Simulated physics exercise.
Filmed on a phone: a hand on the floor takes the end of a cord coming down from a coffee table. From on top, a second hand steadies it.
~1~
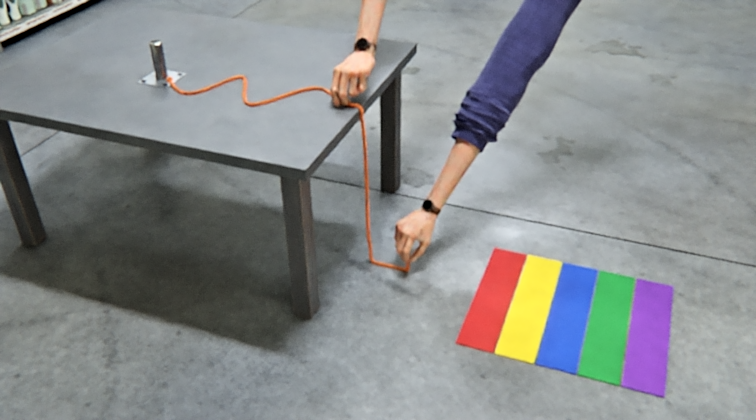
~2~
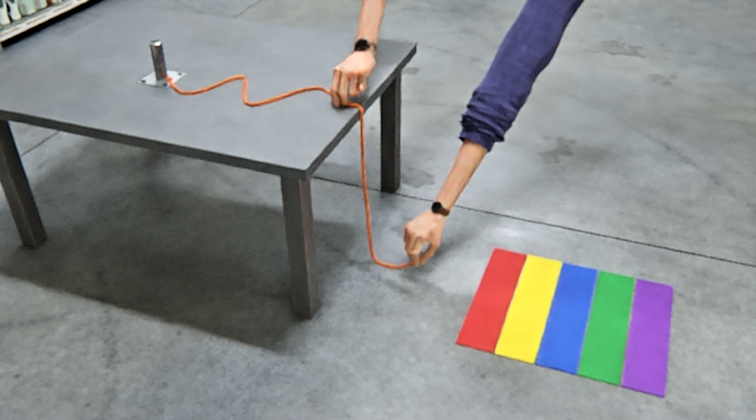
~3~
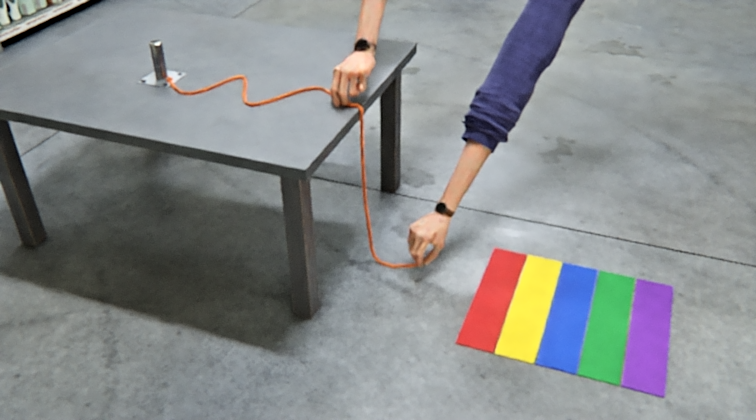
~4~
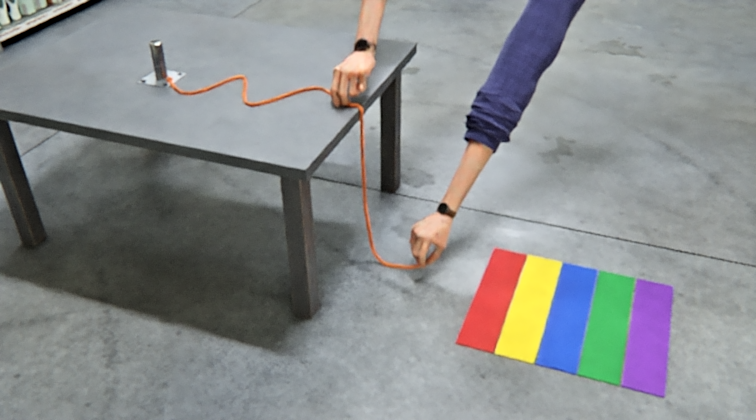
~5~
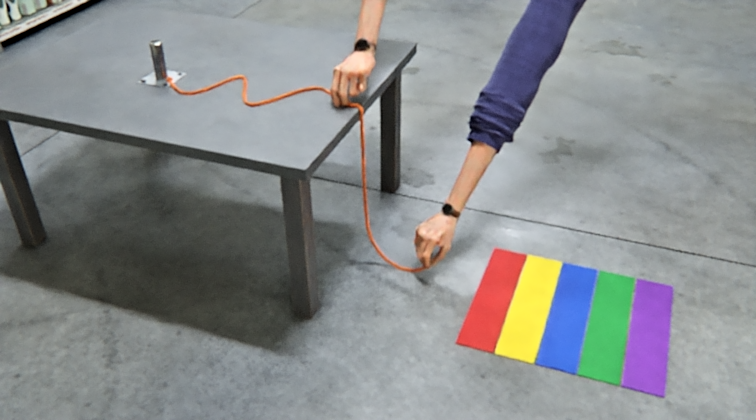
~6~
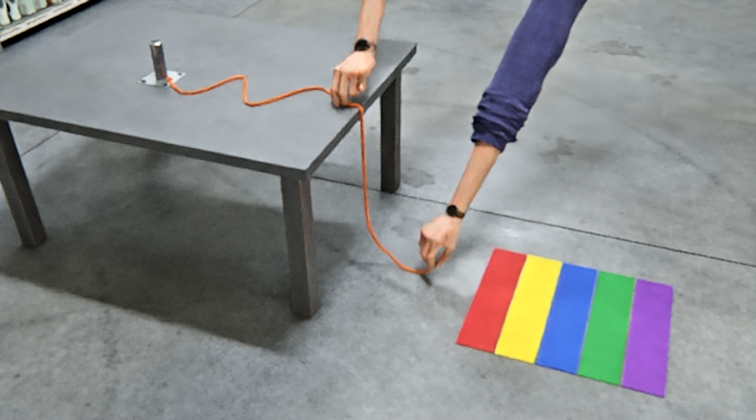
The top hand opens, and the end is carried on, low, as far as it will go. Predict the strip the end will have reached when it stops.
I would say the purple strip.
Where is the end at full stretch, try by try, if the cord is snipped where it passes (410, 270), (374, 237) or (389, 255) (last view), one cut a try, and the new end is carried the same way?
(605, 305), (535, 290), (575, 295).
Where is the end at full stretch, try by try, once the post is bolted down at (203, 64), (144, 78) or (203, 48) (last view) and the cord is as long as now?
In that order: (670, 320), (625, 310) and (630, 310).
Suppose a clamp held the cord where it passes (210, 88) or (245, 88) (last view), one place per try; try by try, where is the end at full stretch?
(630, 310), then (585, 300).
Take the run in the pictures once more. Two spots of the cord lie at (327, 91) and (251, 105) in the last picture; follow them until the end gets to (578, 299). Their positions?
One lands at (373, 156), the other at (327, 103).
Early on, end near (578, 299); over blue.
Midway, end near (624, 309); over green.
At the end of the slack, end near (651, 315); over purple. The end stops over the purple strip.
